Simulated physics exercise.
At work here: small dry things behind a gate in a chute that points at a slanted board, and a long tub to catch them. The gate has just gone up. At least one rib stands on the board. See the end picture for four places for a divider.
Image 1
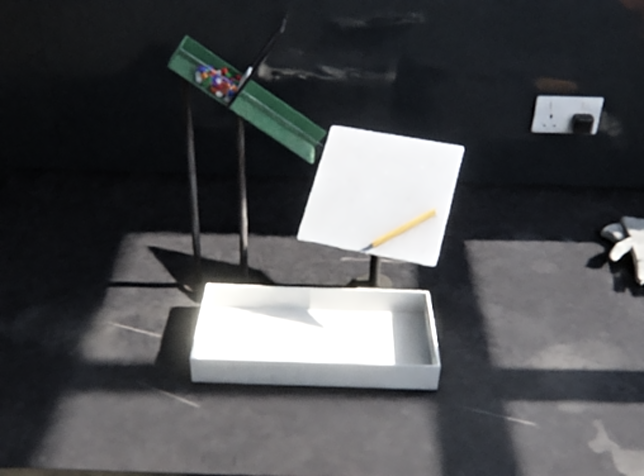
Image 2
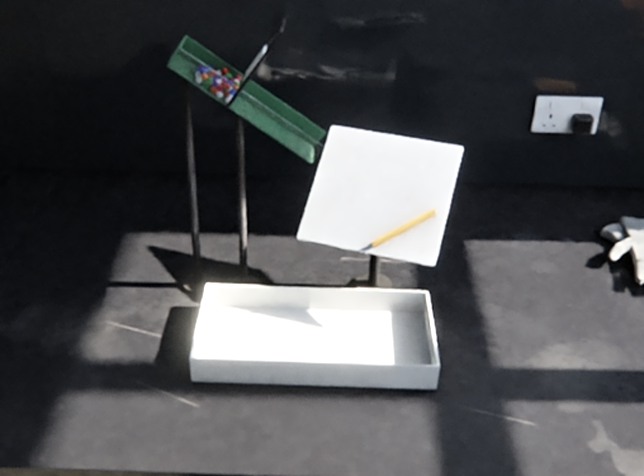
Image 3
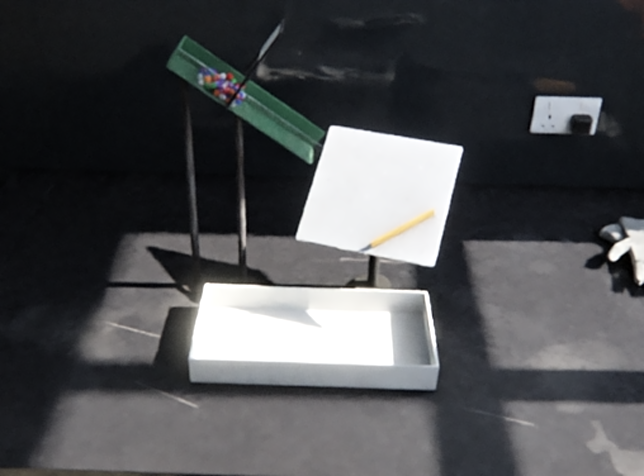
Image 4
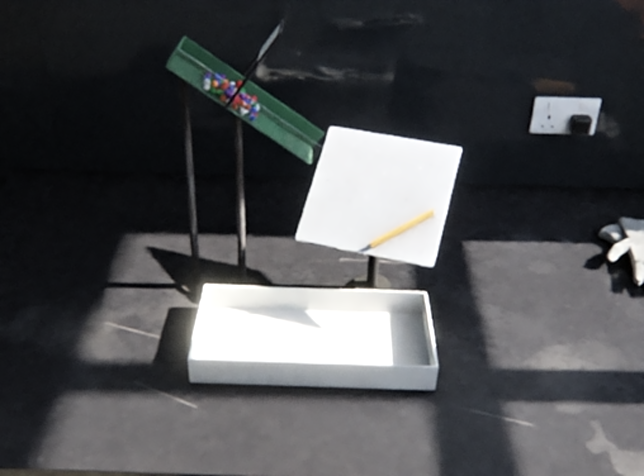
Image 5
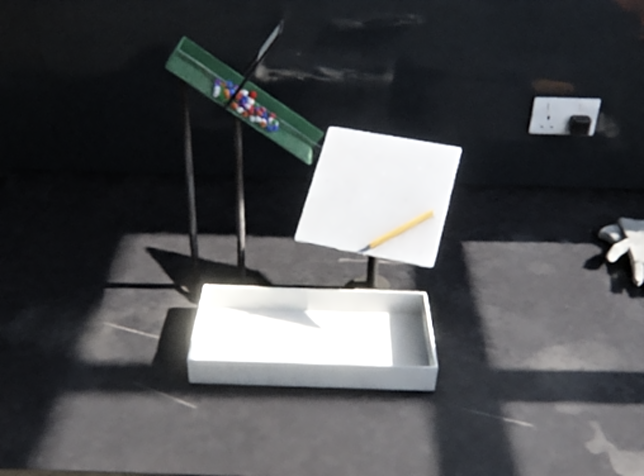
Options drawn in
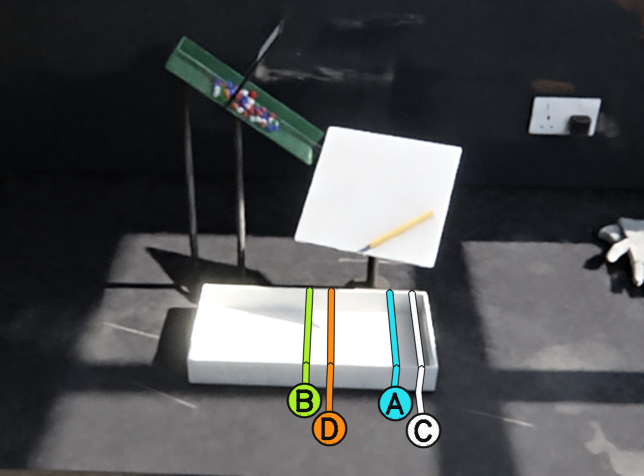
The footage shows a cluster of small multicoloured beads sliding a short way down a sloping green chute, spreading slightly, while a tilted white board with a yellow strip and an empty white tub below stay still.
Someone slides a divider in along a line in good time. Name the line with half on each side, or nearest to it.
D beats the others.
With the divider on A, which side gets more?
Left.
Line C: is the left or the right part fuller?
Left.
On the marked copy, line A crosses the front rim at (396, 366); line B crosses the front rim at (306, 363); line C crosses the front rim at (421, 367); line D crosses the front rim at (330, 364).
For line A, of what is caught, nearly all on the left of the divider, a stray few on the right.
For line B, of what is caught, a small part on the left of the divider, nearly all on the right.
For line C, of what is caught, all on the left of the divider, none on the right.
For line D, of what is caught, about half on the left of the divider, about half on the right.
